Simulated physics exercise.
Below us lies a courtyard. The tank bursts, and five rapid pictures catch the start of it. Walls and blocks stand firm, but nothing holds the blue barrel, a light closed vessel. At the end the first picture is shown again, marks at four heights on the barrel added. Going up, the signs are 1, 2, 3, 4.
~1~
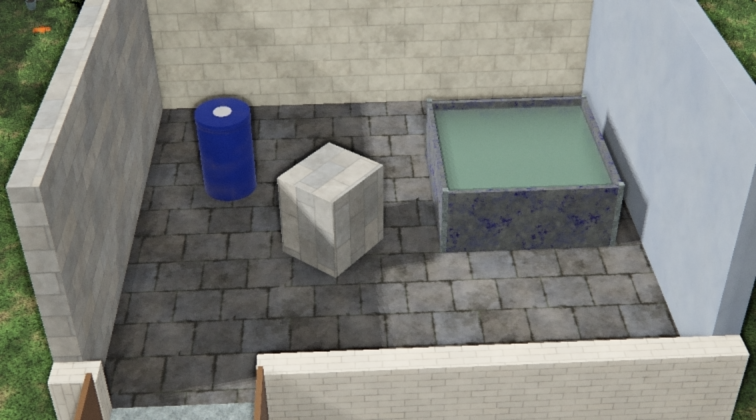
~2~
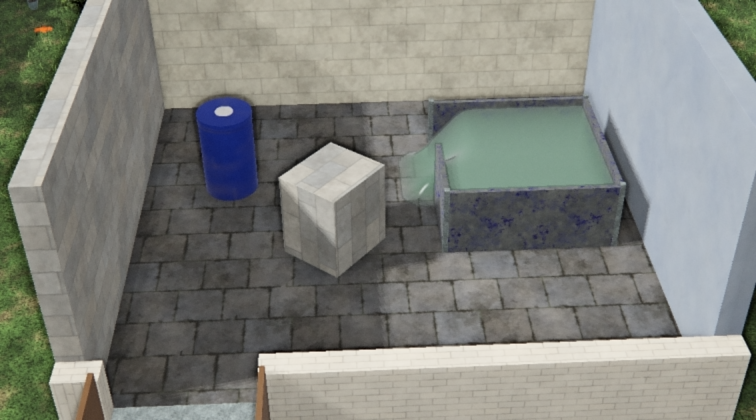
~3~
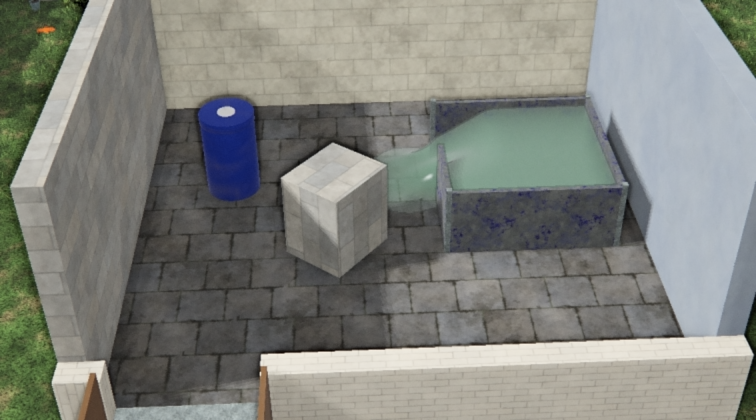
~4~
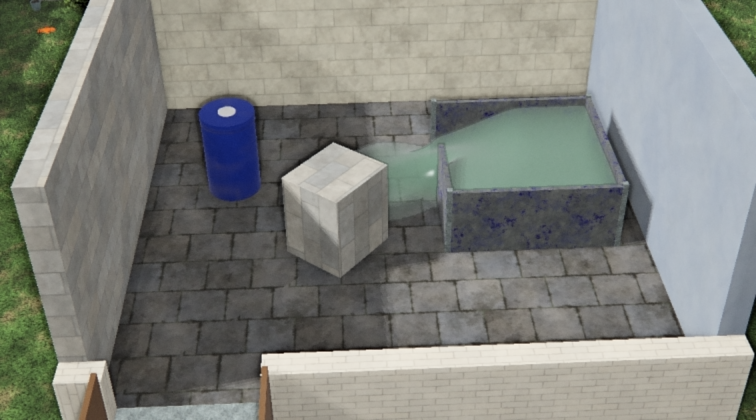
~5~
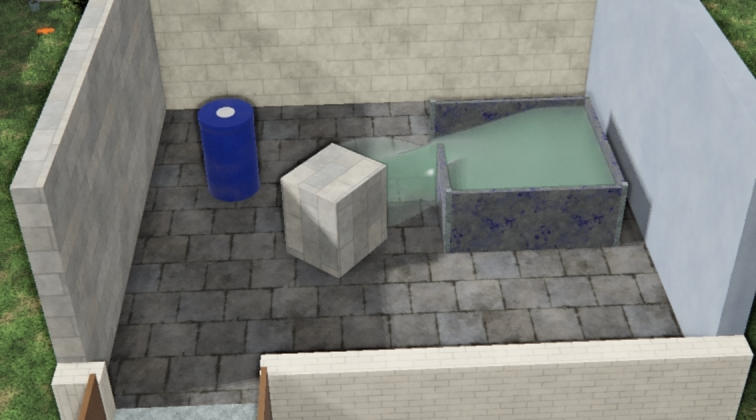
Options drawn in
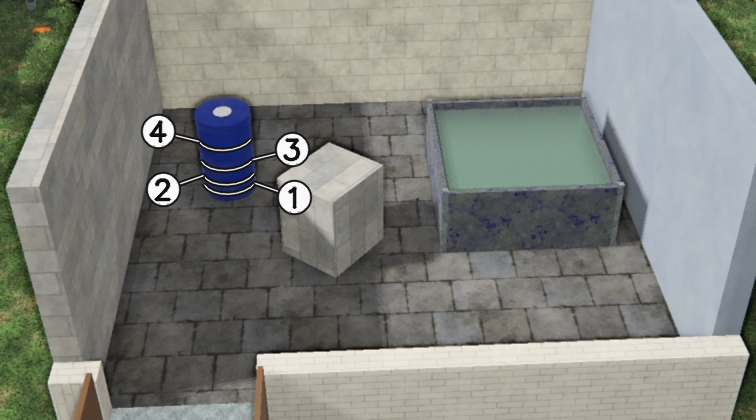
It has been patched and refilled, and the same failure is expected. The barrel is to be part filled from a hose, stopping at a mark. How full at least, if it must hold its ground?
I would pick mark 3.
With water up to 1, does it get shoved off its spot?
Yes, it does.
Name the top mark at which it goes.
2 it is.
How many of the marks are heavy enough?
Two of the four.
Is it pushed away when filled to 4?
No.
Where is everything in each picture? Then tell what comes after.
The first picture shows lid of the blue barrel at (222, 112); tank full, its middle at (519, 148); open gate at (180, 362).
In the second picture, 2 % of the ground under water, its edge towards the barrel at (411, 171).
In the third picture, 3 % of the ground under water, its edge towards the barrel at (402, 170).
In the fourth picture, 6 % of the ground under water, its edge towards the barrel at (402, 161).
The fifth picture shows lid of the blue barrel at (226, 112); water covers 9 % of the ground, mostly out of sight from here.
In white, 1 at (228, 194); 2 at (227, 184); 3 at (225, 170); 4 at (223, 150); from the bottom up 1, 2, 3, 4.
For mark 1, it is pushed about 5 times its own width away.
For mark 2, it is pushed about half its own width away.
For mark 3, it does not move.
For mark 4, it does not move.
